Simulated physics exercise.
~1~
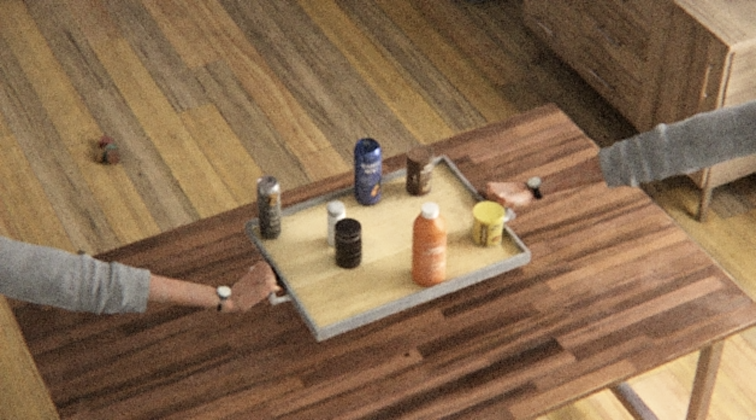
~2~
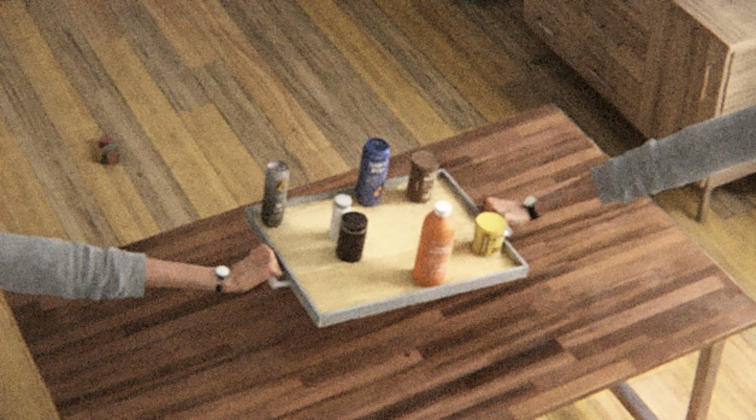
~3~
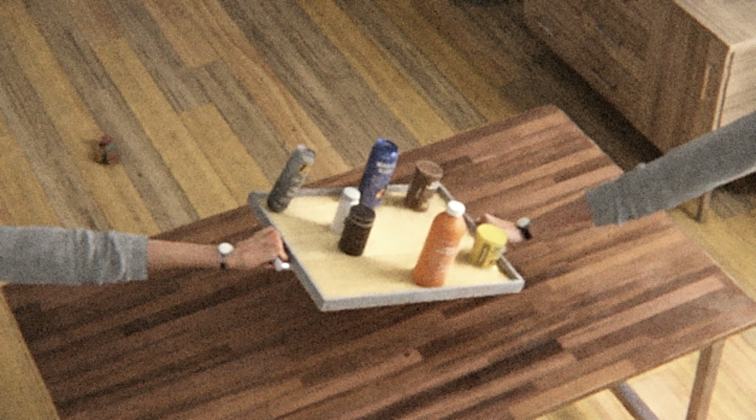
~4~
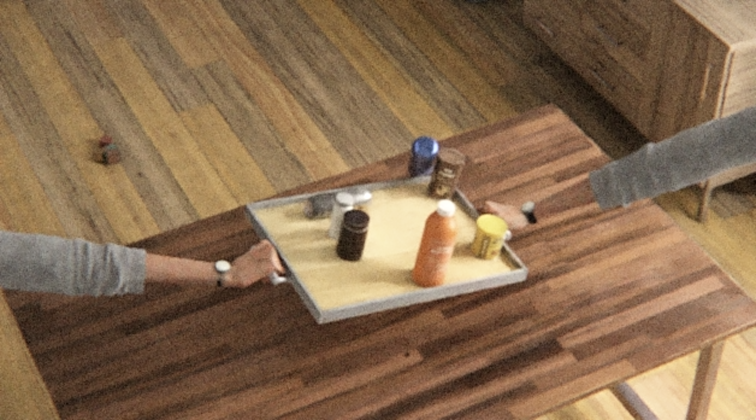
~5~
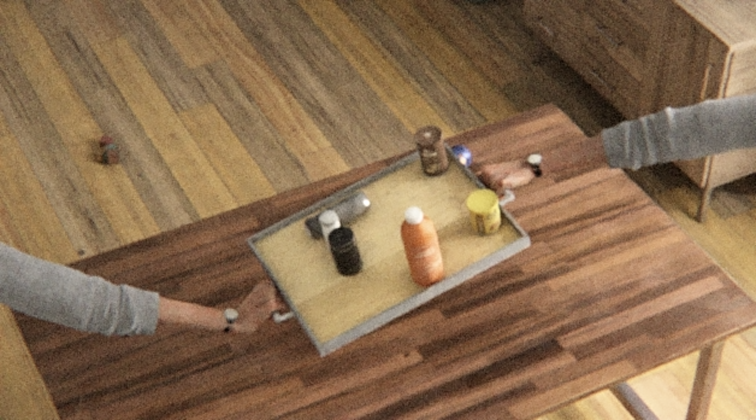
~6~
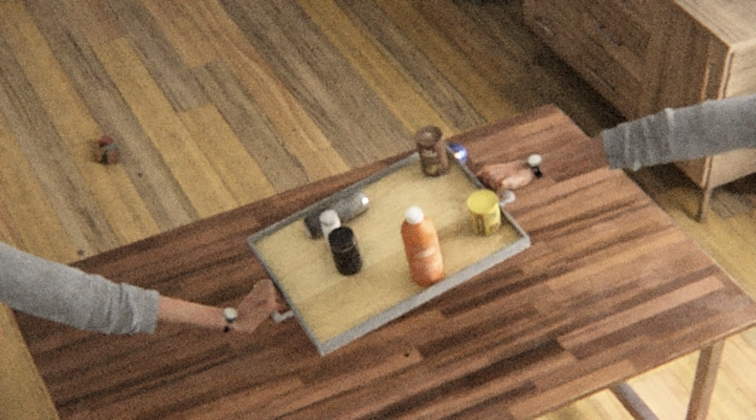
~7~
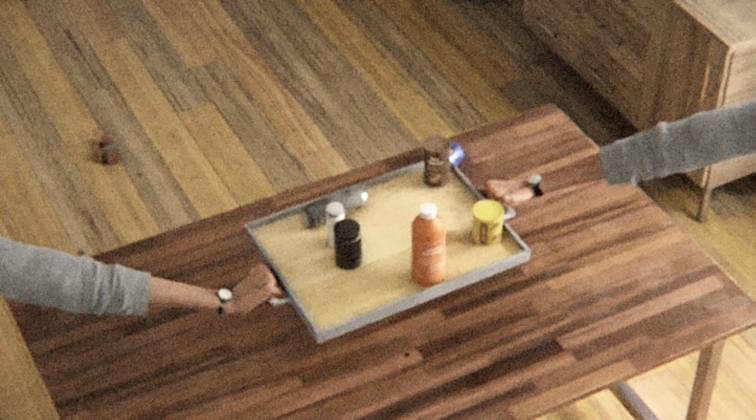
A shallow tray carrying seven cans, jars and bottles is held above a wooden table by two hands, one at each end. The hands tip it down to the right, and the blue can and grey can lean over. The grey can falls onto its side on the tray, while the blue can topples over the far edge near the brown tin. The tray then swings down to the left, pauses and returns to about level. At the end the blue can lies off the tray, the grey can lies on it, and the others remain aboard, still unspilled.
